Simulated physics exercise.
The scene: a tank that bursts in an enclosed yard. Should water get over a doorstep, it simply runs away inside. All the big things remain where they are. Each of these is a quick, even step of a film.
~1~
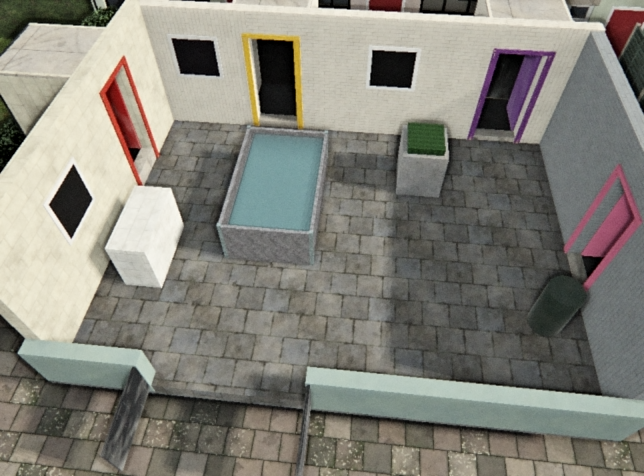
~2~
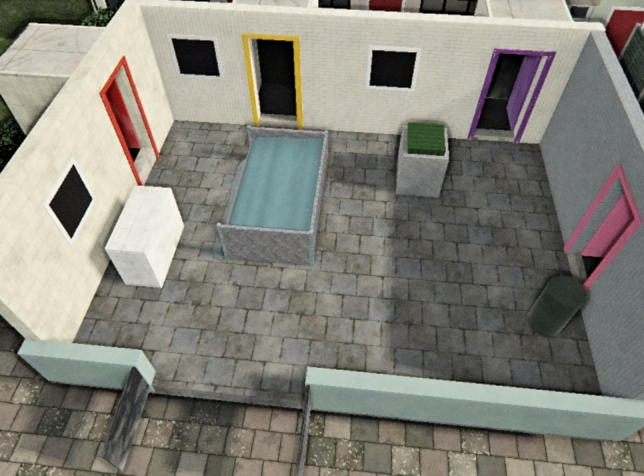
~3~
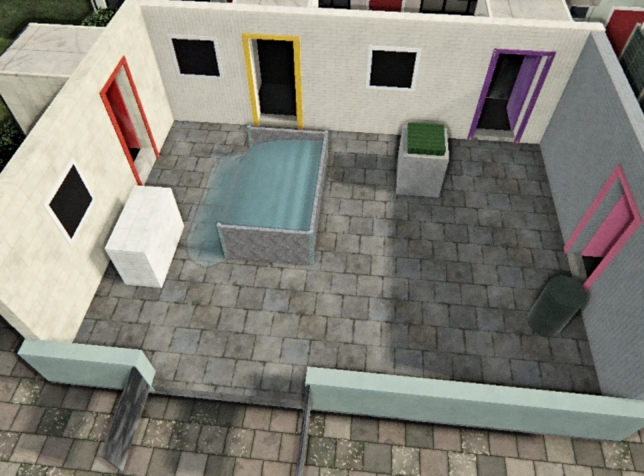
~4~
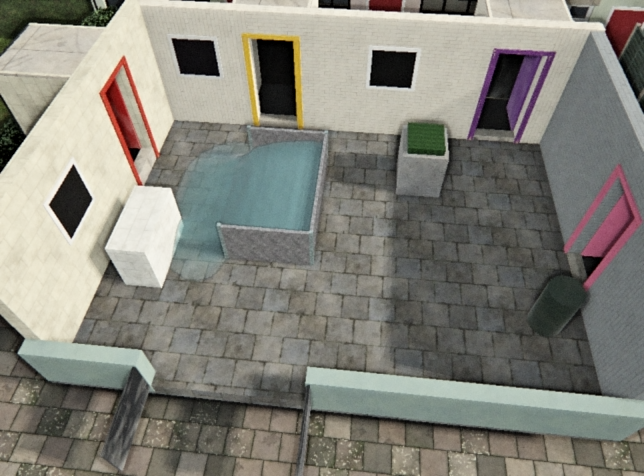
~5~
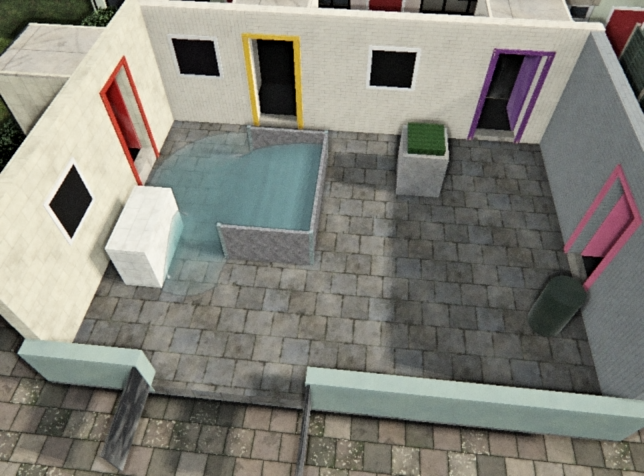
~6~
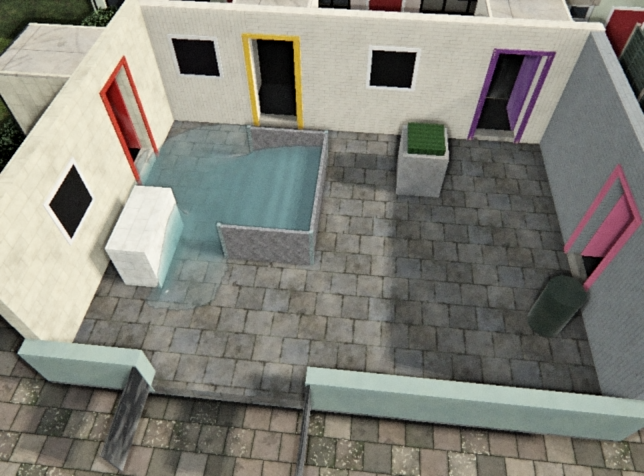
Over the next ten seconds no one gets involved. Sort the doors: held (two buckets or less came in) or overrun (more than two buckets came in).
Sorted: Red door overrun, yellow door held, pink door held, purple door held.
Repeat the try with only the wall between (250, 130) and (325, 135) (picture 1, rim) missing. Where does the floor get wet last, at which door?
The pink one.
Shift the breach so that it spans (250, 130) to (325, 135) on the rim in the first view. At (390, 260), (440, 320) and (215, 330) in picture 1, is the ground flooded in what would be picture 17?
One by one: Unsoaked; unsoaked; unsoaked.
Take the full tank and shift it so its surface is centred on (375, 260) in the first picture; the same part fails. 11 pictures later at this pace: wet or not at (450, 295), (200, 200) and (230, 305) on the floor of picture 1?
Log: No flood; flood; flood.
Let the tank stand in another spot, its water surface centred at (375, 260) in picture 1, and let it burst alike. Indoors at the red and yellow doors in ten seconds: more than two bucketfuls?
I'd say the red door stops short while the yellow door stops short.
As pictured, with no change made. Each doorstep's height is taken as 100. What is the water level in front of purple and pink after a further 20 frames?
The first comes to about 0 percent, the second to about 0 percent.
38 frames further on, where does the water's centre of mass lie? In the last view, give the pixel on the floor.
That comes out near (289, 213).
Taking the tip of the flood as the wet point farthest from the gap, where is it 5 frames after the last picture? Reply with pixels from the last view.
My guess is roughly (87, 363).
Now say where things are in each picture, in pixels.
The first picture shows still water in the tank at (277, 179).
In the second picture, the front is at (224, 258), out from the gap at (241, 193).
In the third picture, water pours out at (241, 196) and has run to (236, 154).
In the fourth picture, water pours out at (242, 198) and has run to (219, 147).
In the fifth picture, the front is at (164, 287), out from the gap at (242, 198).
In the sixth picture, water pours out at (242, 198) and has run to (164, 144).
A moment on, water covers 25 % of the floor; the red door over two buckets in, the yellow door not reached, the pink door not reached, the purple door not reached.
Next, water covers 30 % of the floor; the red door far over two buckets in, the yellow door wet at the sill, nothing in, the pink door not reached, the purple door not reached.
Then, water covers 40 % of the floor; the red door far over two buckets in, the yellow door wet at the sill, nothing in, the pink door not reached, the purple door not reached.
Later, water covers 75 % of the floor; the red door far over two buckets in, the yellow door wet at the sill, nothing in, the pink door not reached, the purple door wet at the sill, nothing in.
In the end, water covers 95 % of the floor; the red door far over two buckets in, the yellow door wet at the sill, nothing in, the pink door wet at the sill, nothing in, the purple door wet at the sill, nothing in.
